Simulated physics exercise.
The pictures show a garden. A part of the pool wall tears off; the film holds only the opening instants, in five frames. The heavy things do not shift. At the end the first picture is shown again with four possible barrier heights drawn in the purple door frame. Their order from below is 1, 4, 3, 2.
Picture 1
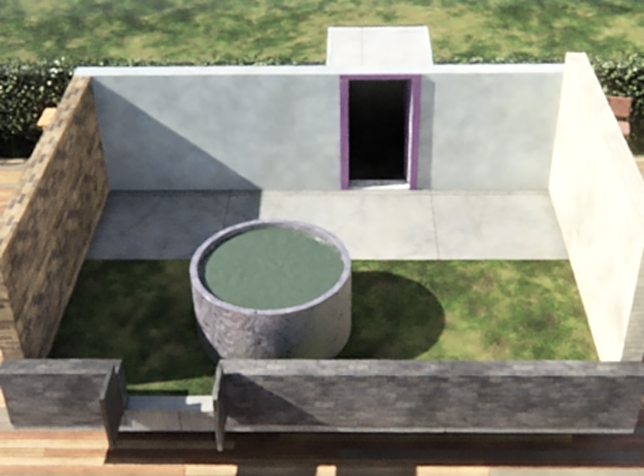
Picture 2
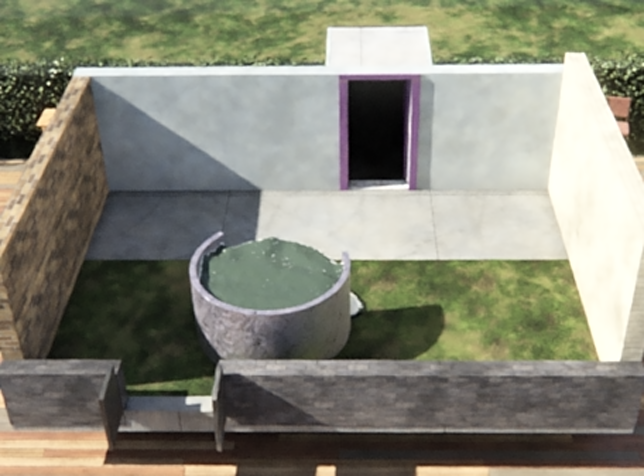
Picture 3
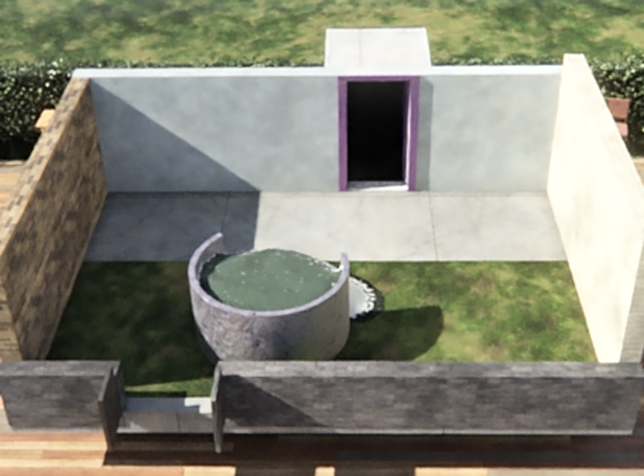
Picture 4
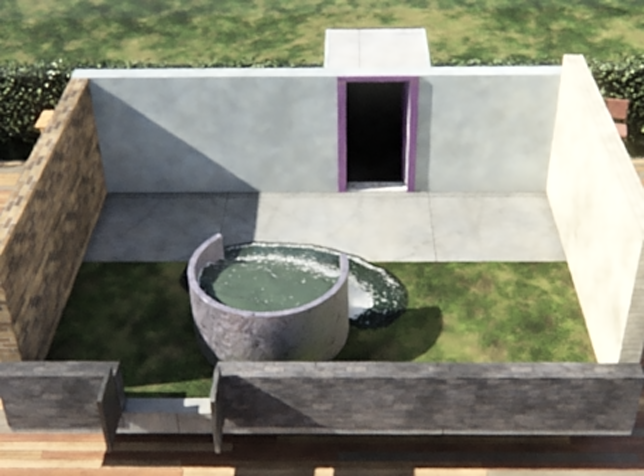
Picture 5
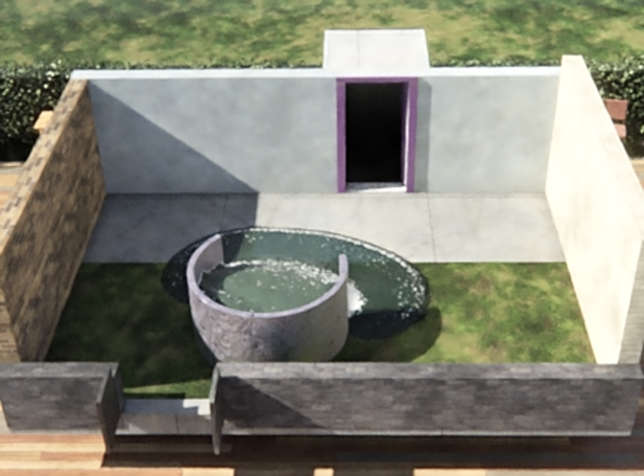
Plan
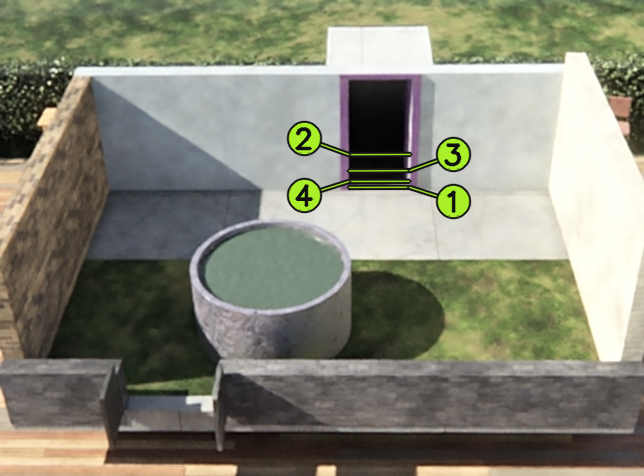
Water pouring from the broken back of a round stone pool and spreading across the grass of a walled garden.
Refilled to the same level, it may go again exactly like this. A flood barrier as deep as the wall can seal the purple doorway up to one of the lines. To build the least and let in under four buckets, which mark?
Choose 3.
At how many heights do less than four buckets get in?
Two of them.
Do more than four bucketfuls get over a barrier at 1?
Yes, that goes wrong.
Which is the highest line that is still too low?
Here it is line 4.
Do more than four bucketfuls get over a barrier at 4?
Yes, that goes wrong.
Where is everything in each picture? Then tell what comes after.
In the first frame, water in the pool at rest, its middle at (271, 269); foot of the purple doorway at (379, 189); open gate at (170, 356).
In the second frame, 2 % of the ground under water, visible out to (357, 311).
In the third frame, 5 % of the ground under water, visible out to (370, 301).
In the fourth frame, 11 % of the ground under water, visible out to (402, 301).
In the fifth frame, 18 % of the ground under water, visible out to (174, 261).
In lime, 1 at (379, 187); 2 at (379, 154); 3 at (379, 170); 4 at (379, 181); from the bottom up 1, 4, 3, 2.
With 1, dozens of bucketfuls pour in.
With 2, nothing gets over.
With 3, a splash gets over, under a bucket.
With 4, about 11 bucketfuls get in.
